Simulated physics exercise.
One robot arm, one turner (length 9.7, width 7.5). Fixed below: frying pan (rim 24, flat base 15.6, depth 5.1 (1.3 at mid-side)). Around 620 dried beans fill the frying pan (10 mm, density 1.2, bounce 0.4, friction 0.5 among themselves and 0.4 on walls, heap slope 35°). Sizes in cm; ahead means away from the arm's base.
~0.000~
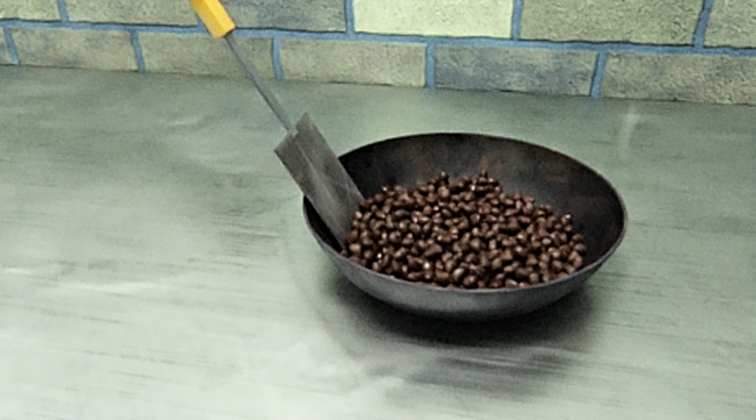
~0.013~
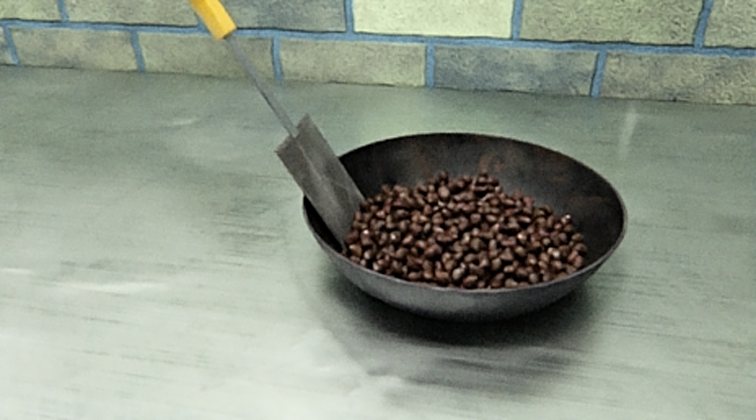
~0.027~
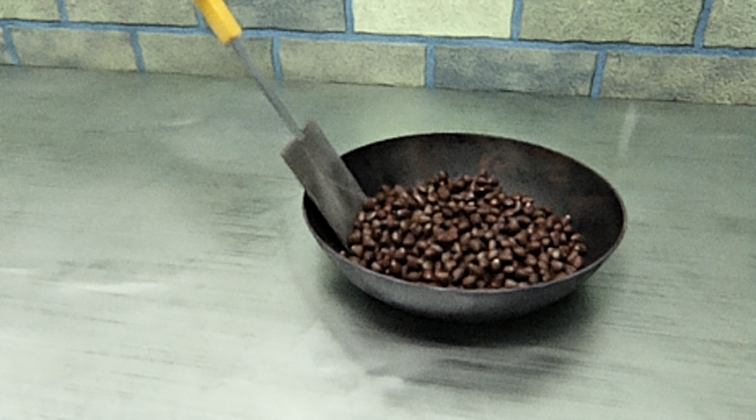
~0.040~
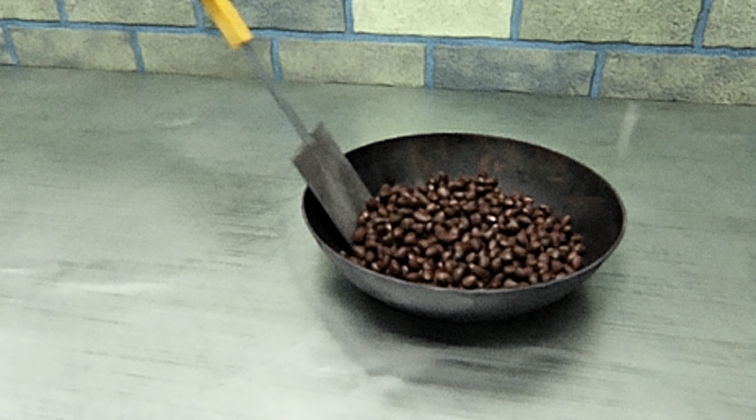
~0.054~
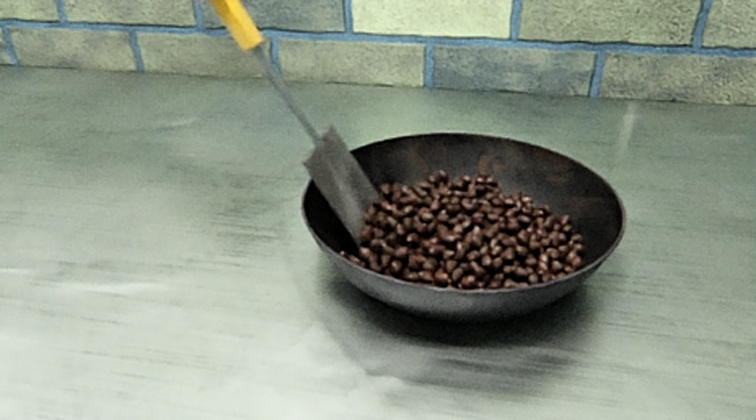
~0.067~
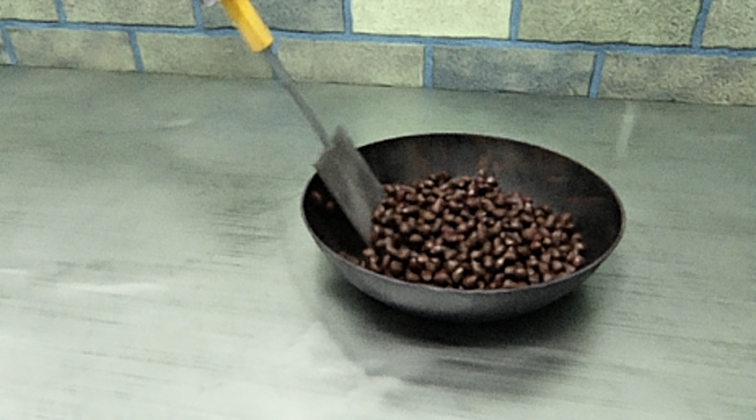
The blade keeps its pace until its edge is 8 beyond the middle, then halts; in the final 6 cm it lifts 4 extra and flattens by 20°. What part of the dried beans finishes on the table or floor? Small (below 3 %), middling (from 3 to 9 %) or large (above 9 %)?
Answer: Large; above 9 % of the dried beans finish on the table or floor.
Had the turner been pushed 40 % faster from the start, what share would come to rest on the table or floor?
Then about 20 per cent.
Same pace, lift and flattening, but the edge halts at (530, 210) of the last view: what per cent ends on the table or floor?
Some 0 per cent.
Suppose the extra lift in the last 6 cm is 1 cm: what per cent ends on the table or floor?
Some 10 per cent.
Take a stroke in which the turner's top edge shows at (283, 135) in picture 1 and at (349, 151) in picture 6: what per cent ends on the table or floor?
Some 25 per cent.
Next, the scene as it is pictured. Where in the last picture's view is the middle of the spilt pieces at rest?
Near (679, 271).
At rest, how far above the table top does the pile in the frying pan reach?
Some 6.0 cm.
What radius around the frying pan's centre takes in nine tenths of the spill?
Roughly 25 cm.
After 0.14 s, sloping 59°, highest piece 13 above the table; 615 in the frying pan, 1 on the blade or in flight.
After 0.22 s, sloping 51°, highest piece 15 above the table; 614 in the frying pan, 2 on the blade or in flight.
After 0.45 s, sloping 39°, highest piece 6 above the table; 543 in the frying pan, 68 on the table or floor, 5 on the blade or in flight.
After 1.50 s, sloping 39°, highest piece 6 above the table; 542 in the frying pan, 74 on the table or floor.
In the end, 542 in the frying pan, 74 on the table or floor. That is 12 % on the table or floor.
